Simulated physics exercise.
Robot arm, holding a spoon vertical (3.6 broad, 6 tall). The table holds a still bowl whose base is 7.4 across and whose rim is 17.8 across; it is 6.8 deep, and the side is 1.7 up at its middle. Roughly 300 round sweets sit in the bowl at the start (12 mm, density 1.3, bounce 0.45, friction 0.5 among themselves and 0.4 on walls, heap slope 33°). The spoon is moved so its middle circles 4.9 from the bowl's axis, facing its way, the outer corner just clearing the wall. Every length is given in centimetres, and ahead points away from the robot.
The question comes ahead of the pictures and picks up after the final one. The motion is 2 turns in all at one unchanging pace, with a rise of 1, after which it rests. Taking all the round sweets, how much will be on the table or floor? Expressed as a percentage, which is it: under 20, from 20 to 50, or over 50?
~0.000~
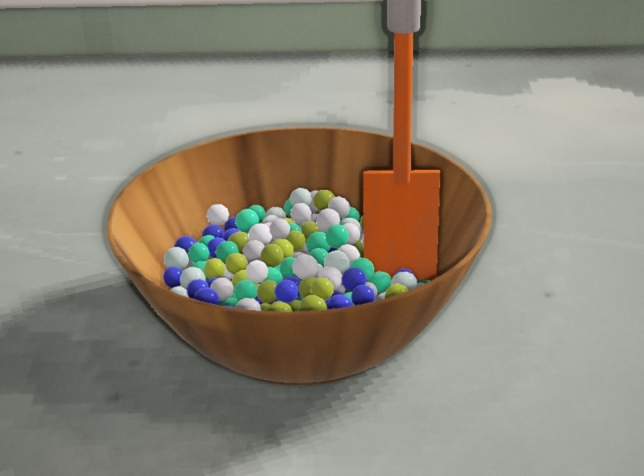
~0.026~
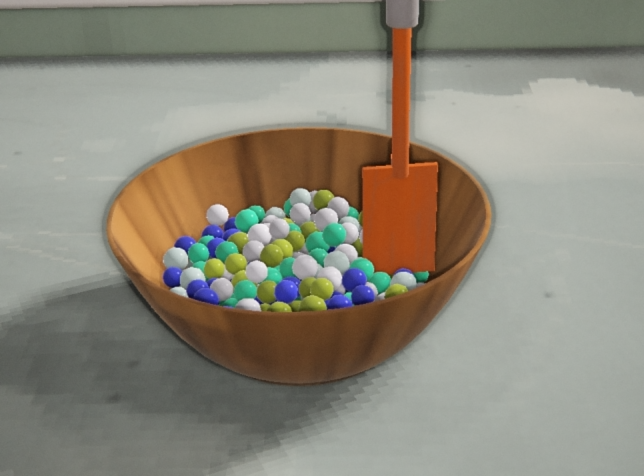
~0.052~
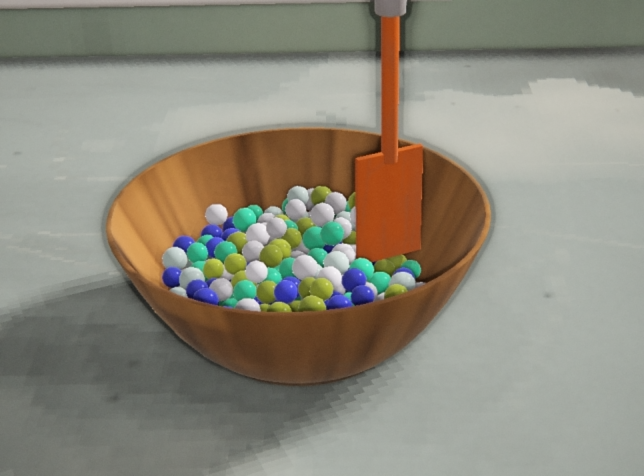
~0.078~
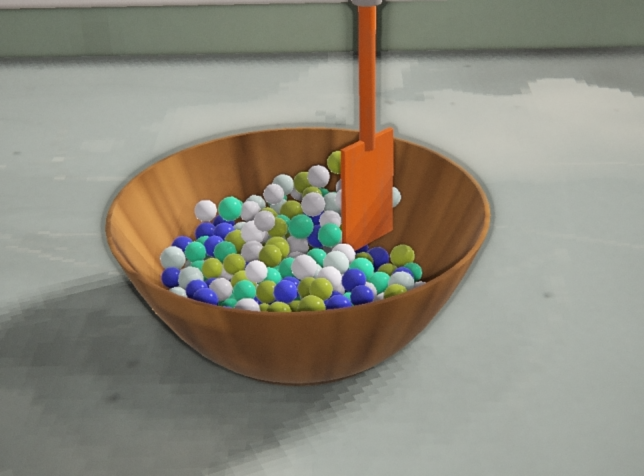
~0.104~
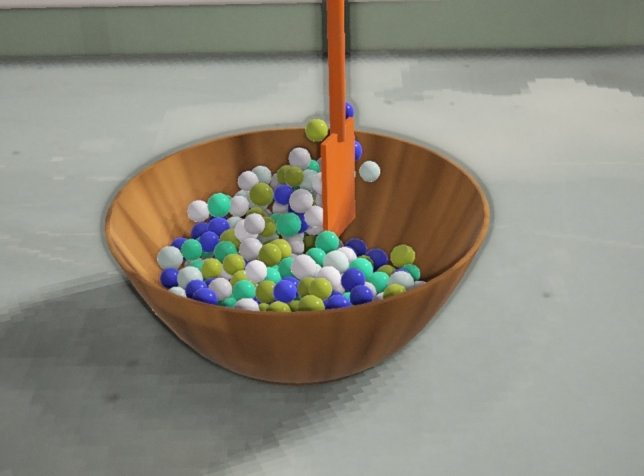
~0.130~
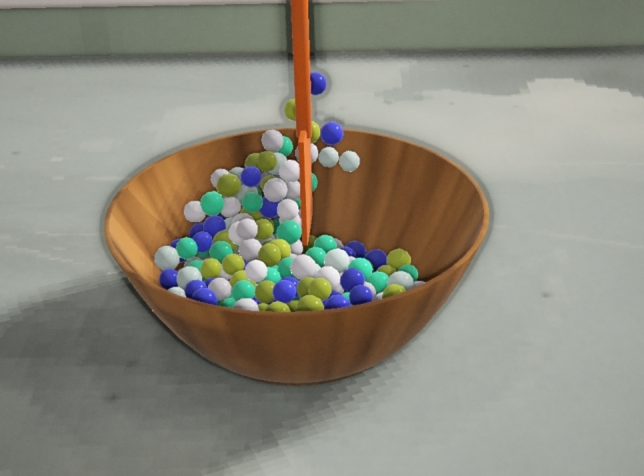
The percentage is from 20 to 50.
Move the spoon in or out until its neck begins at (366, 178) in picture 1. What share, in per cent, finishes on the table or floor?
Roughly 10 per cent.
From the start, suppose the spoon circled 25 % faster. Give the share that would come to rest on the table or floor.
My guess is about 35 per cent.
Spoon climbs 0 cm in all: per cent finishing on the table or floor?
35 %.
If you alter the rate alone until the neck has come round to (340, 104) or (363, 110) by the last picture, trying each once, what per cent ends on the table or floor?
It comes to close to 20 per cent and close to 10 per cent.
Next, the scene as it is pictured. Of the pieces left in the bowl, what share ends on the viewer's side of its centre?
About 45 per cent.
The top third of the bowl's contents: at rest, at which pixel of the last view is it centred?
Somewhere close to (305, 257).
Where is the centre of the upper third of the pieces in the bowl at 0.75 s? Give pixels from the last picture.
Estimated centre: (232, 292).
After 0.44 s, 334° round, highest piece 10 above the table; 257 in the bowl, 27 on the table or floor, 16 in flight or on the tool.
After 0.75 s, 221° round, highest piece 10 above the table; 223 in the bowl, 67 on the table or floor, 10 in flight or on the tool.
After 1.11 s, 0° round, highest piece 6 above the table; 216 in the bowl, 84 on the table or floor.
After 1.81 s, 0° round, highest piece 6 above the table; 216 in the bowl, 84 on the table or floor.
At rest, 216 in the bowl, 84 on the table or floor. That is 28 % on the table or floor.
